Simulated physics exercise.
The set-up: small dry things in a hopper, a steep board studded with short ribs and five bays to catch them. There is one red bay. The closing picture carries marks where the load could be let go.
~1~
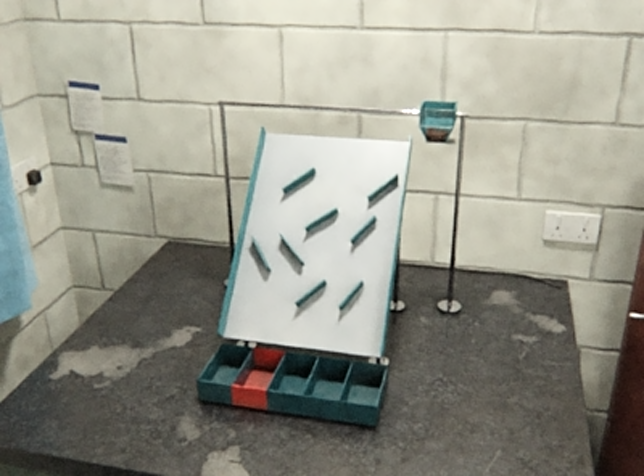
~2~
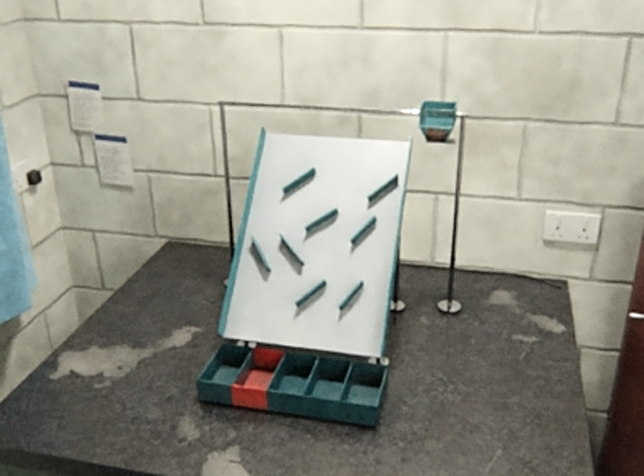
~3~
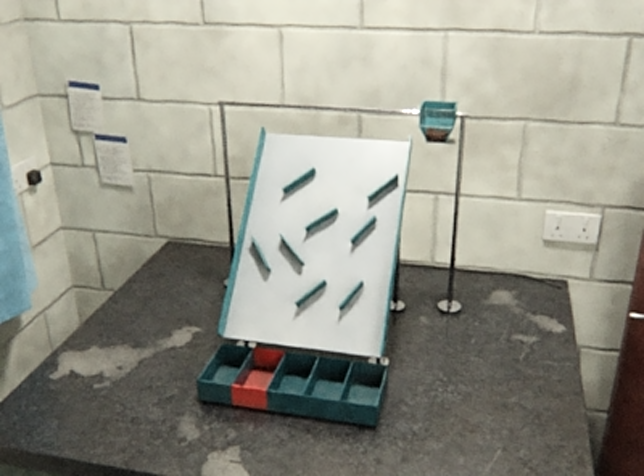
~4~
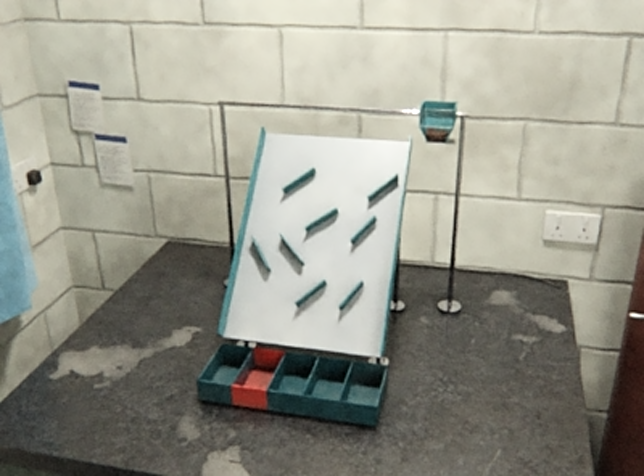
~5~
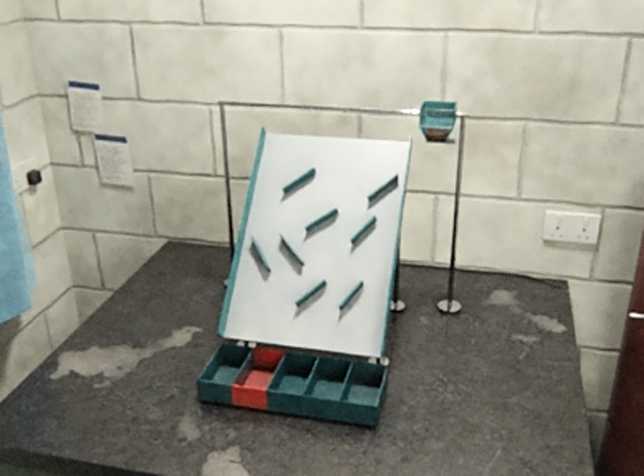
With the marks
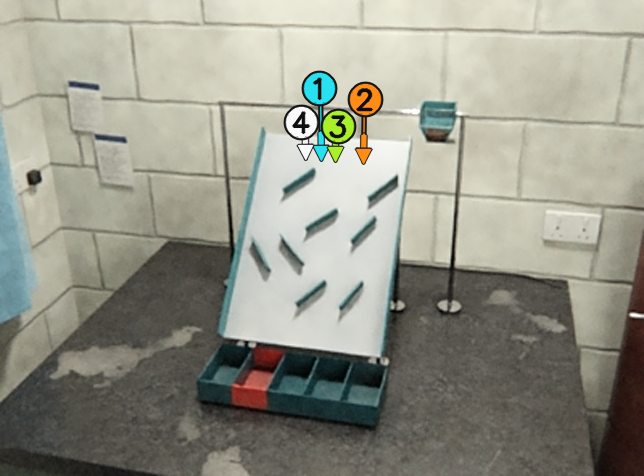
To begin with, a small green hopper hangs from a rail at the upper right, beside a steep white board studded with short, slanted ribs. Below the board sit five bays, the second from the left red and the others green. Nothing visibly moves throughout.
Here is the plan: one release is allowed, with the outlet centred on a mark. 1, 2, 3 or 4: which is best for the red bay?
3.
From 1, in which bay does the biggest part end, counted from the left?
The second.
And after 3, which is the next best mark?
That would be 1.
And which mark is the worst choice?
4.
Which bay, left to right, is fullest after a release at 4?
The first from the left.
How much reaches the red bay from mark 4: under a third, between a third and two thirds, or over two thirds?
It is under a third.
On the marked copy, mark 1 meets the board at (321, 155); mark 2 meets the board at (363, 158); mark 3 meets the board at (335, 156); mark 4 meets the board at (305, 154).
With 1, about two thirds in the red bay, about a third in other bays.
With 2, about a quarter in the red bay, about two thirds in other bays, a small part outside the box.
With 3, most in the red bay, a small part in other bays.
With 4, a small part in the red bay, nearly all in other bays.
